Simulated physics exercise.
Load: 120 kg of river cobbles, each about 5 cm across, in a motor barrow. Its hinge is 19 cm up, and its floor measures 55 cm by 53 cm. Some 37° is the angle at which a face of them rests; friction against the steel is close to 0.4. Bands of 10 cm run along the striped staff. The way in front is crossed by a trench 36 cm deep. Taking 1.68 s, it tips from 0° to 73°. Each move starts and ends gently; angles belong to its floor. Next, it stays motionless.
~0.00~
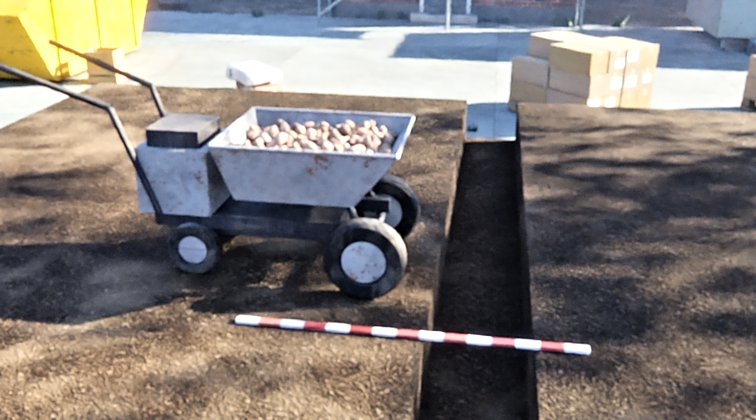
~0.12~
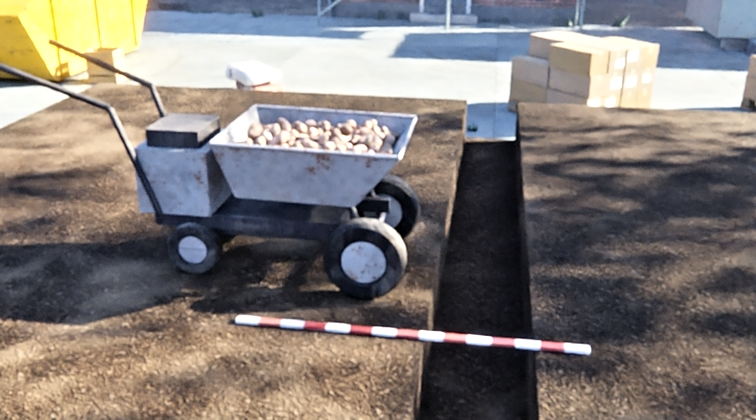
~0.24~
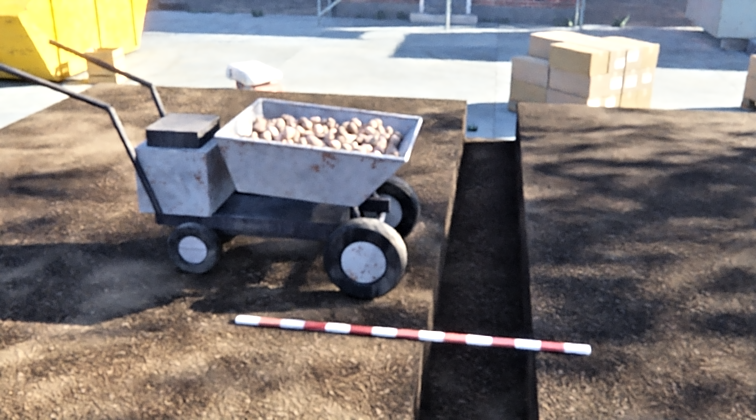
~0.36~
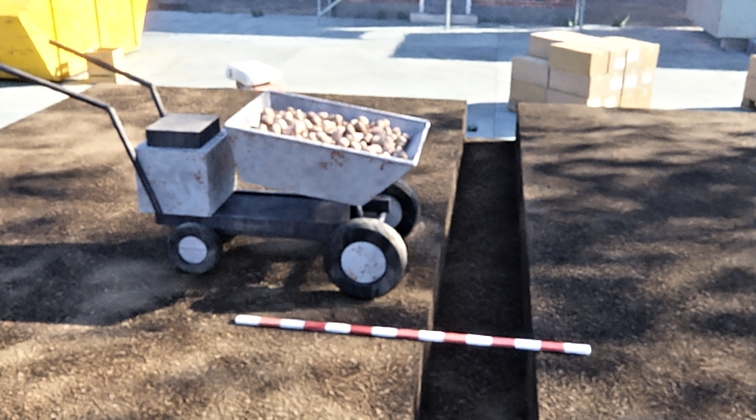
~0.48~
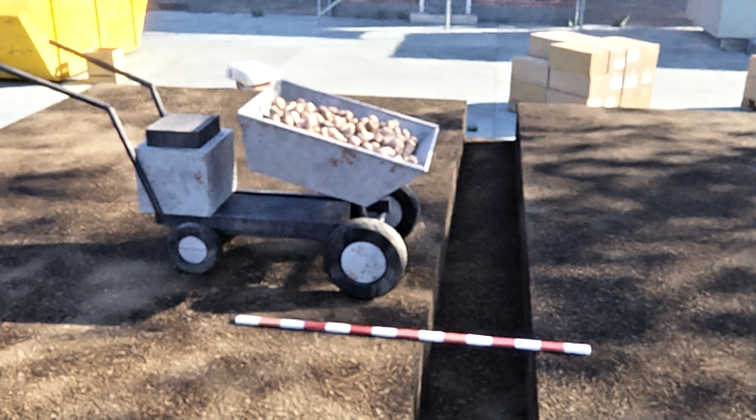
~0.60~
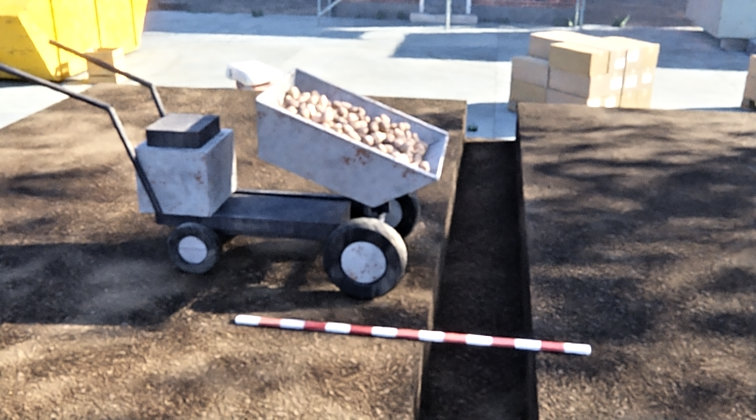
The footage shows a grey motor barrow loaded with rounded stones beside a narrow trench, a red-and-white striped staff lying in front, as its skip gradually tilts, the left end rising and the right lip lowering slightly toward the trench.
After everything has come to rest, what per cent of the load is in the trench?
I would say 73 percent.
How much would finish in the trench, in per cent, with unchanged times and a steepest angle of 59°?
Expect roughly 65 per cent.
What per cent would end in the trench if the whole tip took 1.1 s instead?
I'd put it at roughly 65 per cent.
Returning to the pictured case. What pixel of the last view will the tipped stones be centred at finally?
Look at roughly (506, 325).
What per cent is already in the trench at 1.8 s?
By that moment, roughly 40 per cent of the load.
After 1.3 s the floor is at 62°; 98 % in the skip, 2 % in the trench; the foremost stones are at (499, 242).
After 1.8 s the floor is at 73°; 45 % in the skip, 38 % in the trench, 17 % past the trench; the foremost stones are at (618, 277).
After 2.1 s the floor is at 73°; 16 % in the skip, 56 % in the trench, 27 % past the trench; the foremost stones are at (678, 284).
After 4.1 s the floor is at 73°; 0 % in the skip, 73 % in the trench, 27 % past the trench; the foremost stones are at (711, 303).
